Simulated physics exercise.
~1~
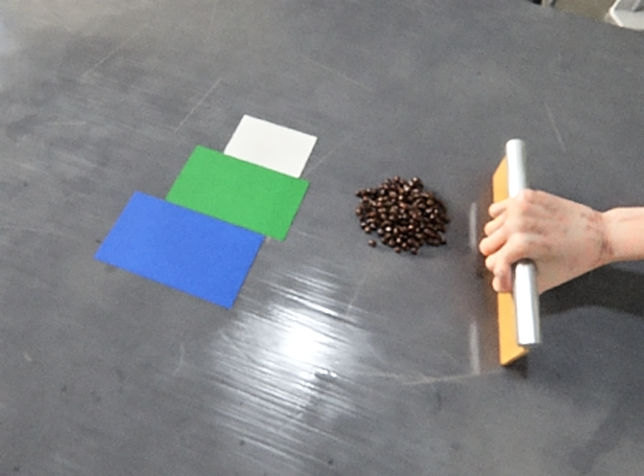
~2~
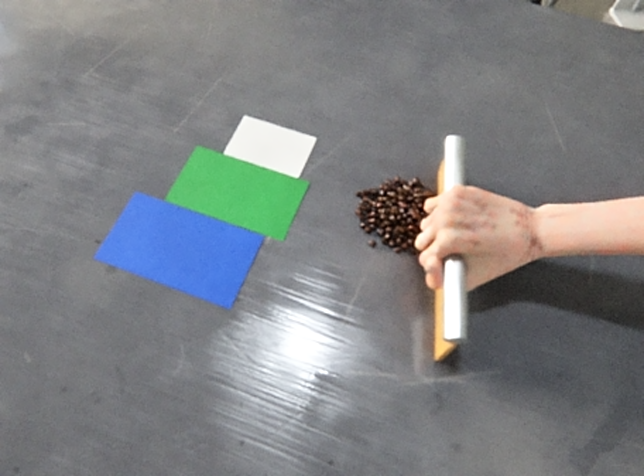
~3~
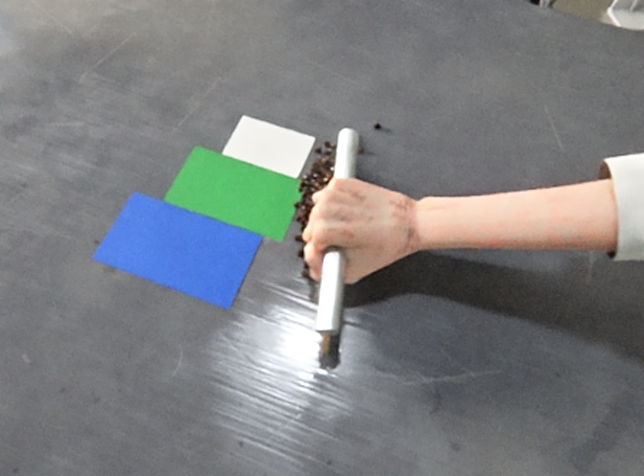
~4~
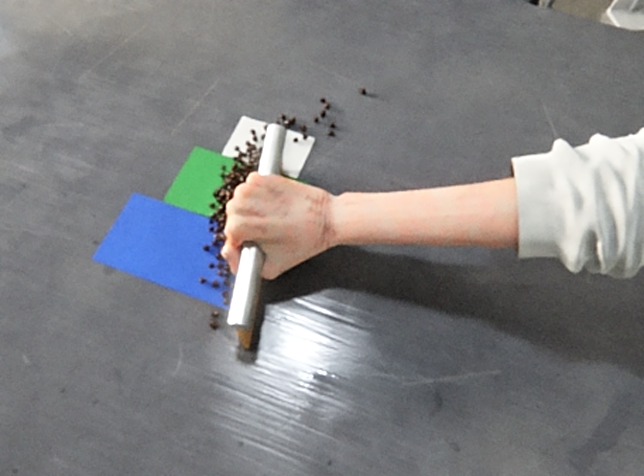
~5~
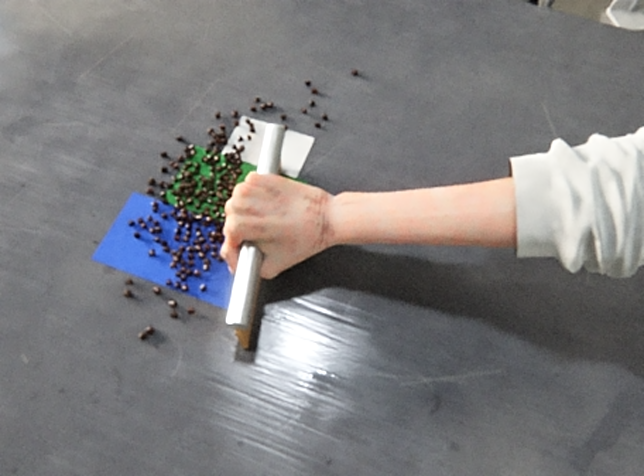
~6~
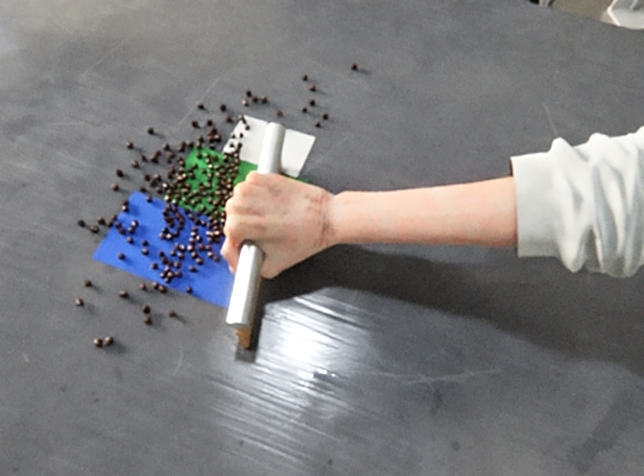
In this clip, a hand slides a scraper leftwards across a grey surface, pushing a pile of coffee beans towards blue, green and white sheets, then stops, and the beans scatter onward, ending mostly on the blue and green sheets, with others on the bare surface and few on the white.
